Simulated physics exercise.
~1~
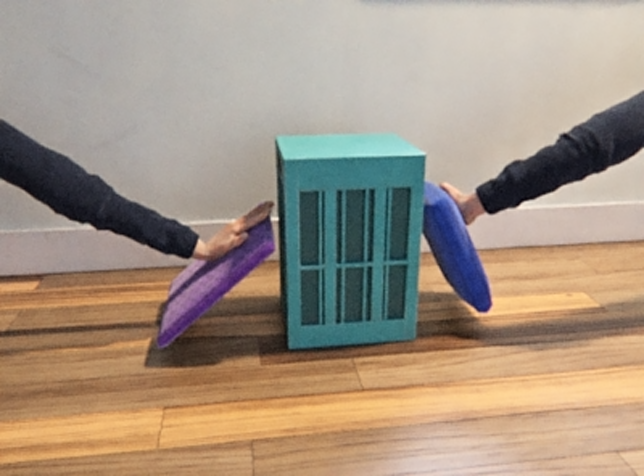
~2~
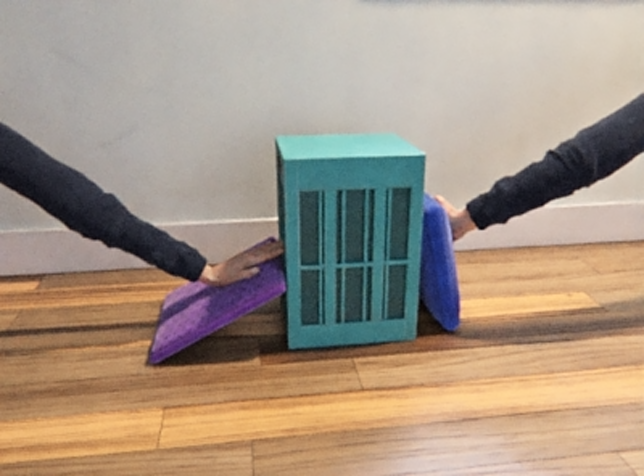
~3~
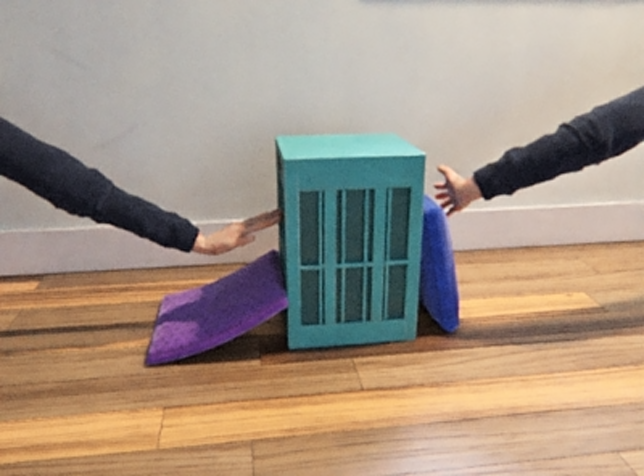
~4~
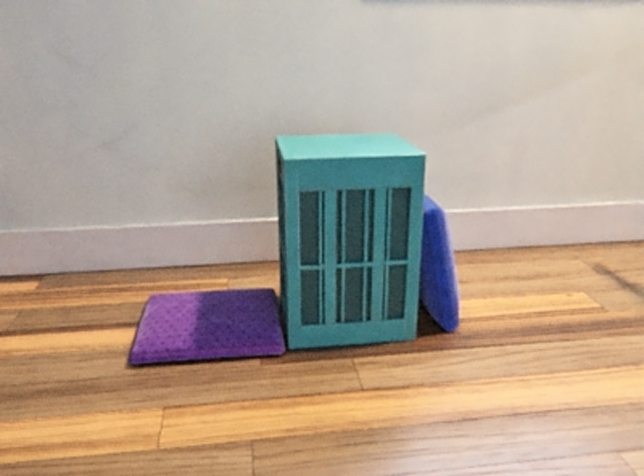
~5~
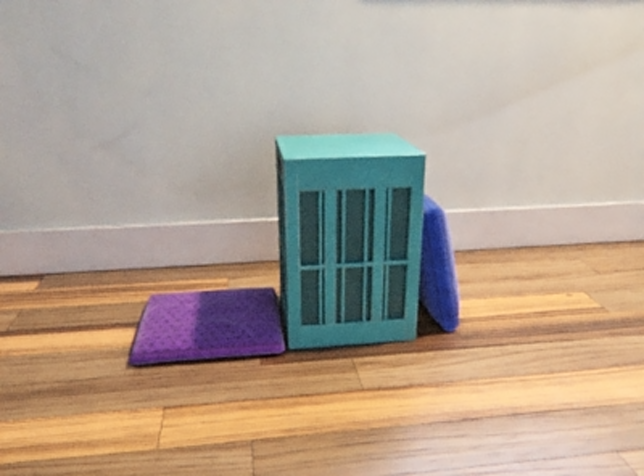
On a bare wooden floor in front of a pale wall, a turquoise crate stands upright while two hands reach in from opposite sides. The left hand holds a purple seat pad at a slant against the crate, and the right hand sets a blue soft bag steeply against the other side. Both hands let go and draw back, with the purple pad already slipping lower. The pad then drops flat onto the floor beside the crate. The blue bag stays leaning on the right, and everything rests still with the hands gone.
